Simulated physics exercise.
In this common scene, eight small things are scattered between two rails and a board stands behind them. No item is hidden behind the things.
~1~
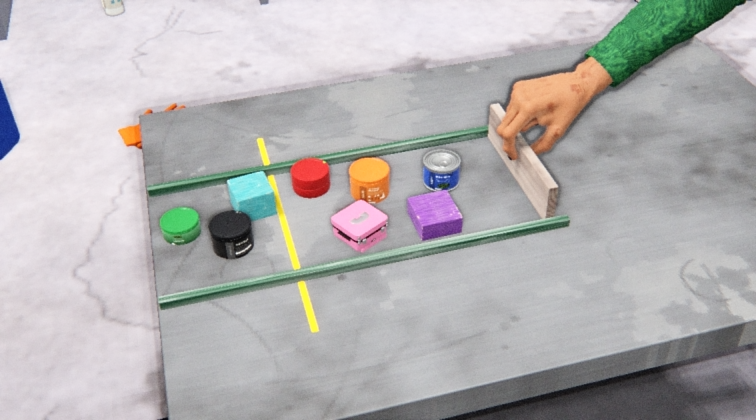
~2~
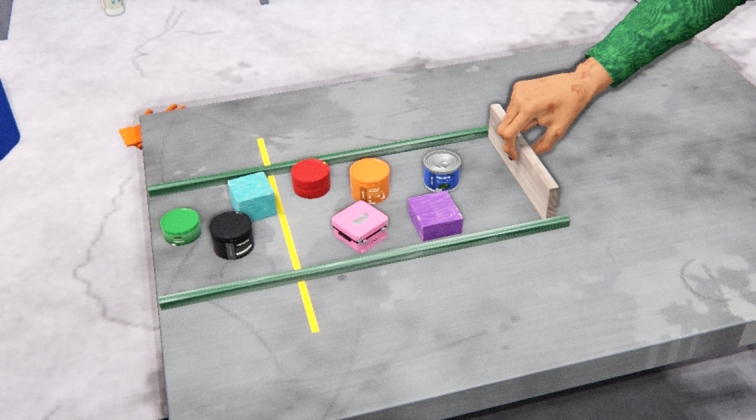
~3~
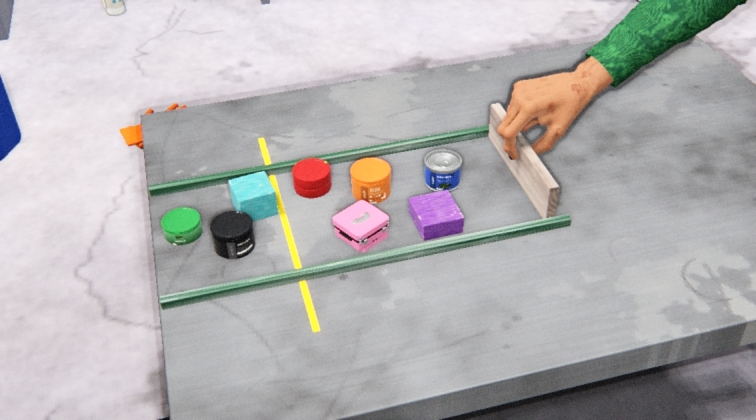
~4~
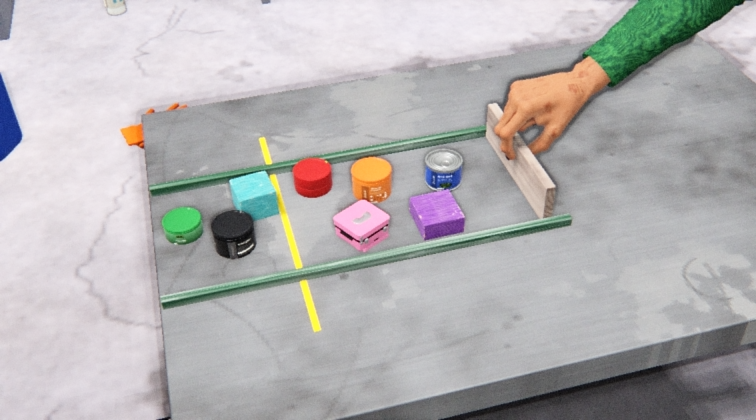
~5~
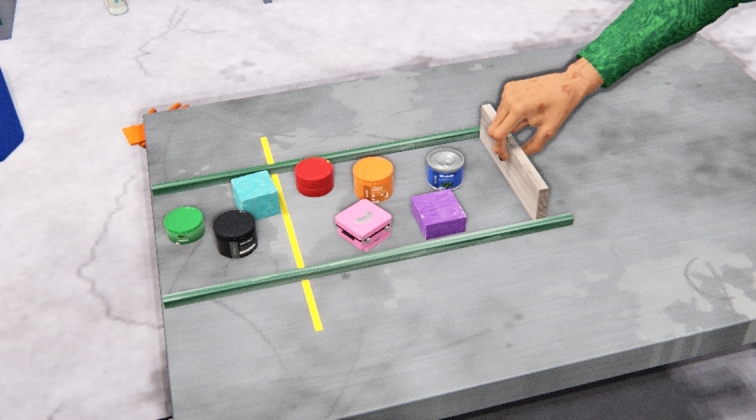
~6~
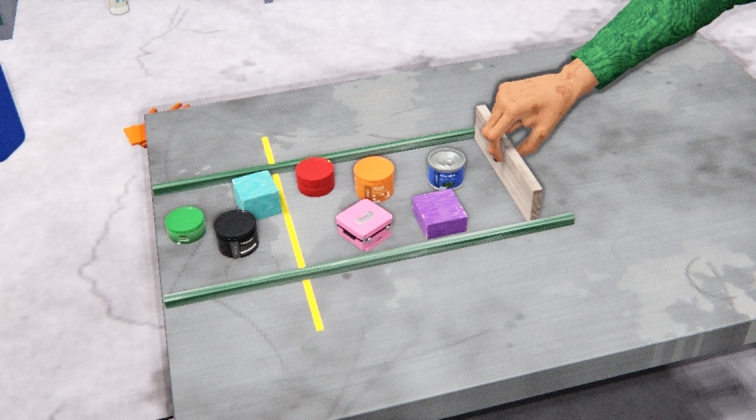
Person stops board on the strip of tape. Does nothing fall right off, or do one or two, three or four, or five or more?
Those that leave the table: Not one.
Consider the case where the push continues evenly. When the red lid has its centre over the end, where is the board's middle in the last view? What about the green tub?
The red lid gives roughly (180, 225), the green tub roughly (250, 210).
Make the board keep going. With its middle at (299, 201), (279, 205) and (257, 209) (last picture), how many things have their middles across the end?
Counts by place: 0 / 0 / 1.
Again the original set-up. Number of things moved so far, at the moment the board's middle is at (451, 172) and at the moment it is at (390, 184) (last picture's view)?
At first I count 1, and then 5.
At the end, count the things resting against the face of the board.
The figure is 3.
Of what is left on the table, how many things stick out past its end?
The count is 0.
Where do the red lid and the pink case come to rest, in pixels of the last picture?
Final spots - red lid (260, 185), pink case (231, 250).
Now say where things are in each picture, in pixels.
The first picture shows green tub (181, 226); black tub (232, 235); turquoise block (252, 198); board (520, 160); tape (284, 222).
The second picture shows black tub (232, 235); red lid (311, 179).
The third picture shows turquoise block (254, 197); pink case (361, 227).
The fourth picture shows green tub (183, 226); board (518, 160).
The fifth picture shows black tub (236, 234); orange tub (374, 180).
The sixth picture shows green tub (186, 226); black tub (237, 234); turquoise block (257, 196); board (506, 162); tape (289, 221).
Soon after, none off yet; green tub at rest near (186, 226); black tub at rest near (237, 234); turquoise block at rest near (257, 196).
At rest, the number that fall off is zero.
